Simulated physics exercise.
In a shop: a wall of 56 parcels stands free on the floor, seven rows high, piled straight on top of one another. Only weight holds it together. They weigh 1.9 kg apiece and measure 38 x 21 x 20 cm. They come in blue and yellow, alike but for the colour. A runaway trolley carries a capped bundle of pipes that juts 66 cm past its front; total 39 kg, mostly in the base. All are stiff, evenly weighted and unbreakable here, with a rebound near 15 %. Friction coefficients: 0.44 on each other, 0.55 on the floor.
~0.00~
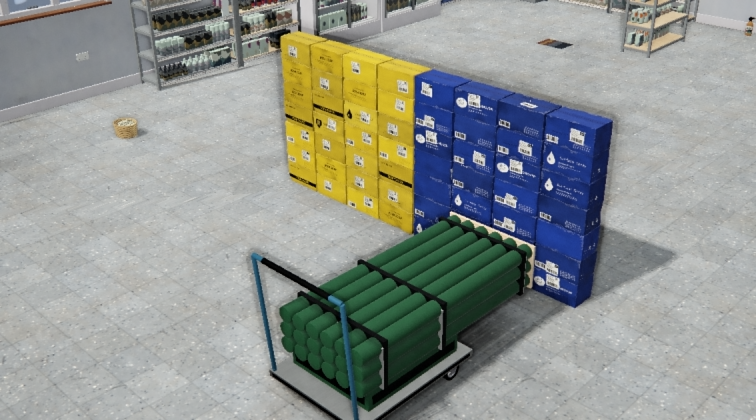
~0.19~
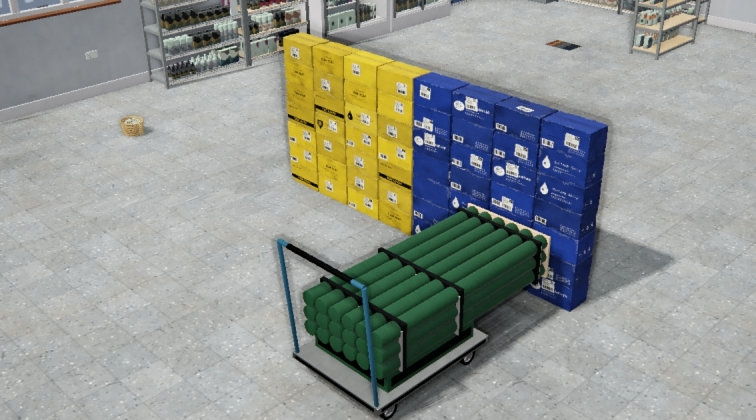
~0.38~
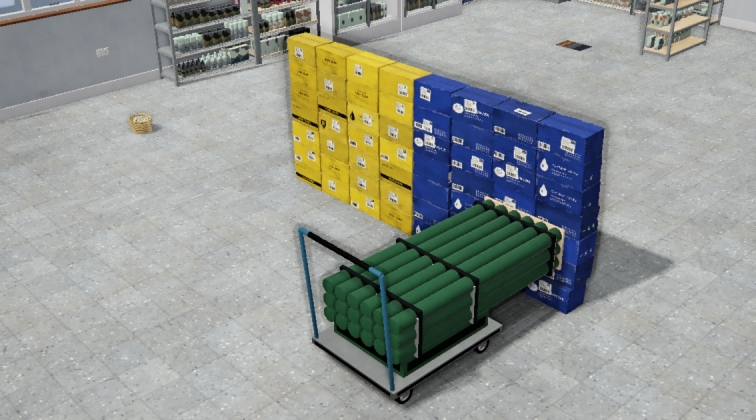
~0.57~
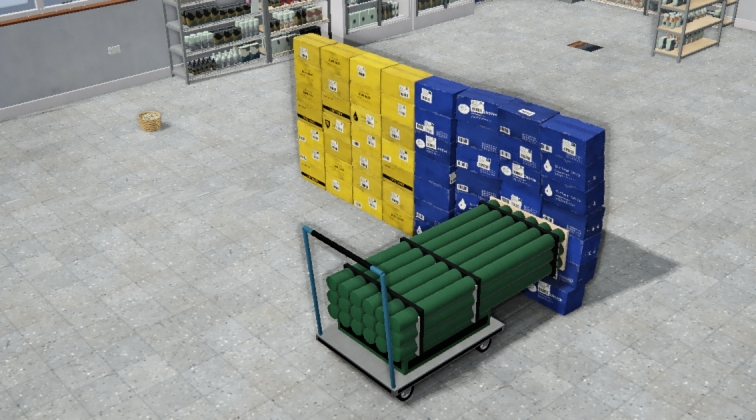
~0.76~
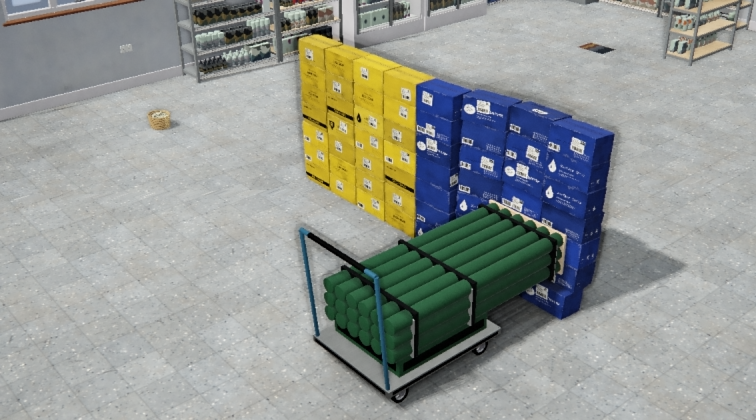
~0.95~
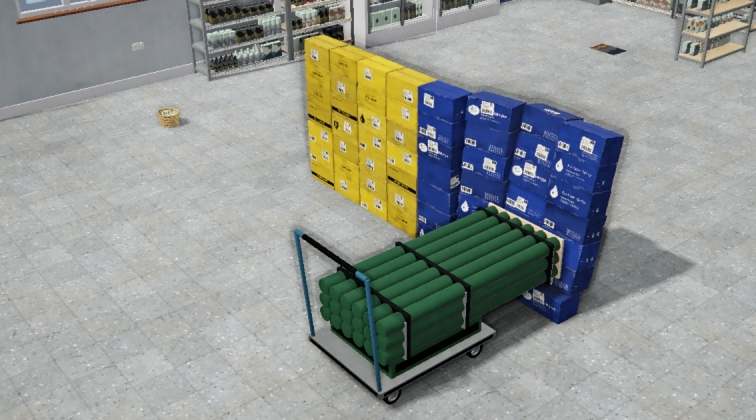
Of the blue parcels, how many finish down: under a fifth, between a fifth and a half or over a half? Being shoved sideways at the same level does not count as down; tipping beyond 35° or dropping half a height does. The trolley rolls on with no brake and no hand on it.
More than a half of them.
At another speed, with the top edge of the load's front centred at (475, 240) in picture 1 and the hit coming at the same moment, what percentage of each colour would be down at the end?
In that case yellow 0, blue 70 per cent.
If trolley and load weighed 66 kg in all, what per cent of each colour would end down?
Then yellow 0, blue 70 per cent.
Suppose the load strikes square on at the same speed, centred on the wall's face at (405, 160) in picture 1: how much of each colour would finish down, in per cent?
Then yellow 50, blue 20 per cent.
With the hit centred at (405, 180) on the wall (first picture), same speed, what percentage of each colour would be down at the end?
Then yellow 40, blue 20 per cent.
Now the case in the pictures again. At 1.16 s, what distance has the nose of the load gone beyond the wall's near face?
Roughly 10 cm.
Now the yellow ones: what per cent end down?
By colour: Yellow 0 per cent.
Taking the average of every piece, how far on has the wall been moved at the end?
About 30 cm.
By 1.16 s, load 9 cm past the wall's line, stopped; none of the 28 blue parcels down (0 of 56 in all colours); top blue parcel tilted 26°, 8 cm lower.
By 1.40 s, load 9 cm past the wall's line, stopped; 12 of the 28 blue parcels down (12 of 56 in all colours); top blue parcel tilted 54°, 40 cm lower.
By 1.66 s, load 9 cm past the wall's line, stopped; 12 of the 28 blue parcels down (12 of 56 in all colours); top blue parcel on its side.
By 2.06 s, load 9 cm past the wall's line, stopped; 18 of the 28 blue parcels down (18 of 56 in all colours); top blue parcel upside down.
When it is over (2.8 s), load 9 cm past the wall's line, stopped; 18 of the 28 blue parcels down (18 of 56 in all colours); top blue parcel upside down; top yellow parcel unmoved. That is 64 per cent. In pixels of the last frame, middles, top blue parcel near (643, 203), top yellow parcel near (326, 52).
